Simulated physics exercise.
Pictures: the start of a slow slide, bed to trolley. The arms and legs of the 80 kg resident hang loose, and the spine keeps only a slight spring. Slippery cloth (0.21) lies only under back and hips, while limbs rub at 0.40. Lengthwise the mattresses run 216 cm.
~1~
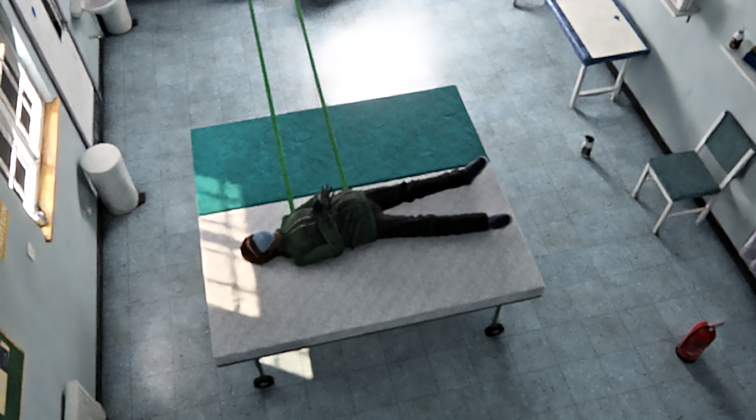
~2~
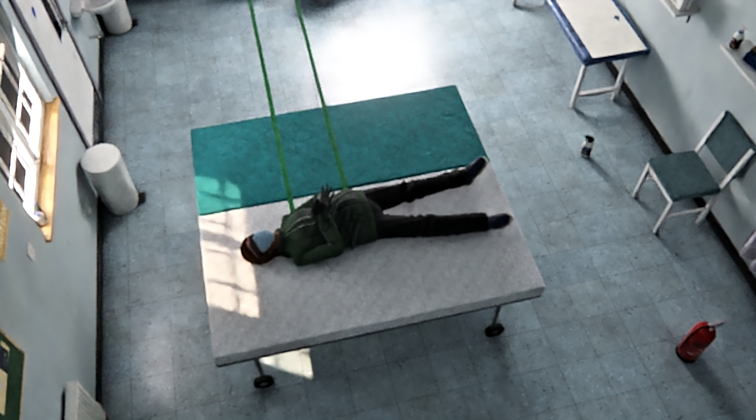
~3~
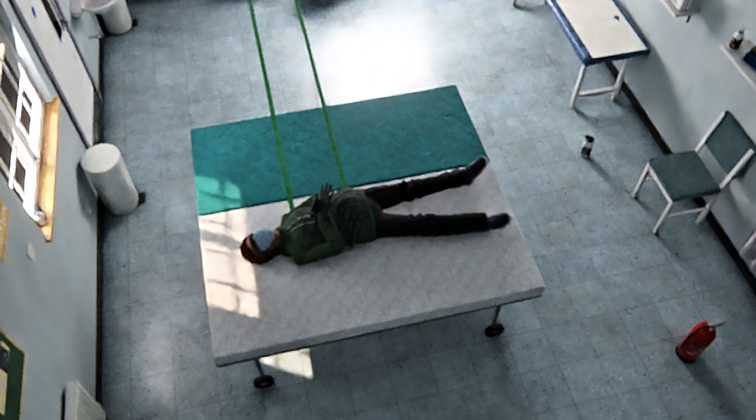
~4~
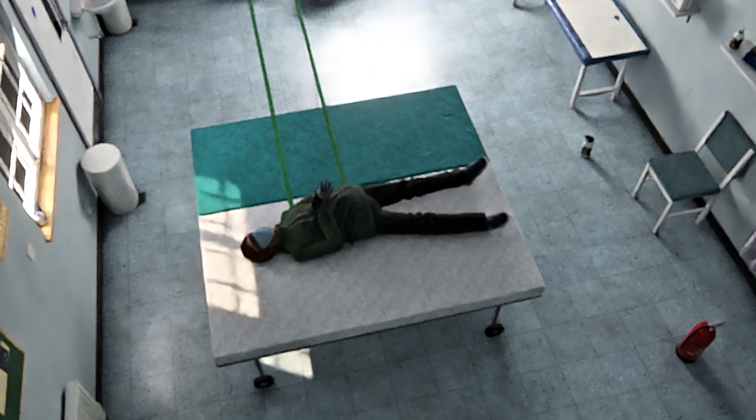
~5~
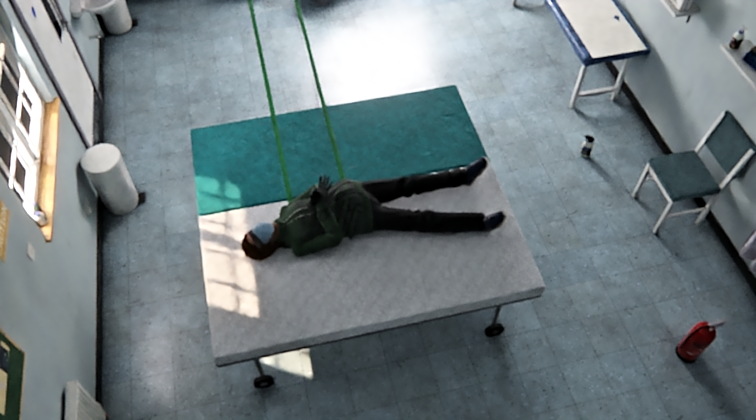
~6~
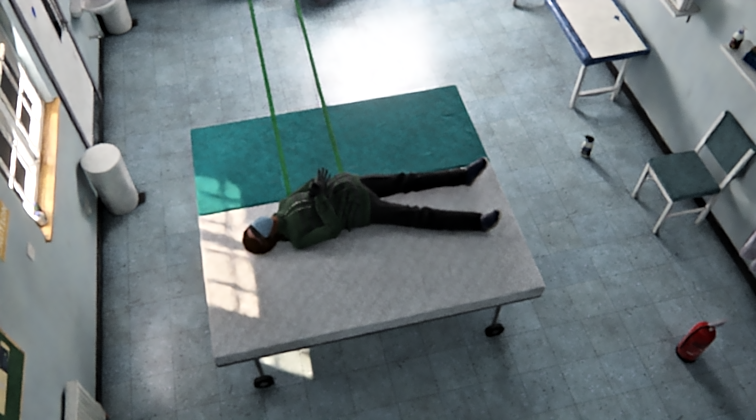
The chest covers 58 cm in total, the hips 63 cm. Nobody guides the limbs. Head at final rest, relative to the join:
Past.
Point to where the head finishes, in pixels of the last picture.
It ends up around (252, 189), more or less.
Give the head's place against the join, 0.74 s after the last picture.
It is around 0 cm beyond the mark.
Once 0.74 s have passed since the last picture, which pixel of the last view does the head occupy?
At that time it is near pixel (252, 198) in the last view.
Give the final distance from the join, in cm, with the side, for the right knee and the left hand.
The right knee ends 12 cm short, while the left hand ends 24 cm past.
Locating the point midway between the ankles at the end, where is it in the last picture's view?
Roughly (446, 183).
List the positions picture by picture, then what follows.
In the first picture, head (256, 249), left hand (316, 206); hip strap drawn 0 cm.
In the second picture, head (256, 249), left hand (316, 206); hip strap drawn 0 cm.
In the third picture, head (256, 248), left hand (316, 205); hip strap drawn 2 cm.
In the fourth picture, head (256, 247), left hand (315, 201); hip strap drawn 5 cm.
In the fifth picture, head (257, 244), left hand (314, 196); hip strap drawn 9 cm.
In the sixth picture, head (258, 239), left hand (313, 189); hip strap drawn 16 cm.
Then, 0.24 s after the last picture the head is 24 cm short of the join, near (256, 226) in the last picture's view; the left hand 12 cm short of the join.
Then, 0.74 s after the last picture the head is 0 cm short of the join, near (252, 198) in the last picture's view.
Then, 1.24 s after the last picture the head is 9 cm past the join, near (251, 189) in the last picture's view.
When all is still, head crosses the join; left hand crosses the join; right hand crosses the join; left ankle crosses the join; right ankle stops short of the join; right knee stops short of the join.
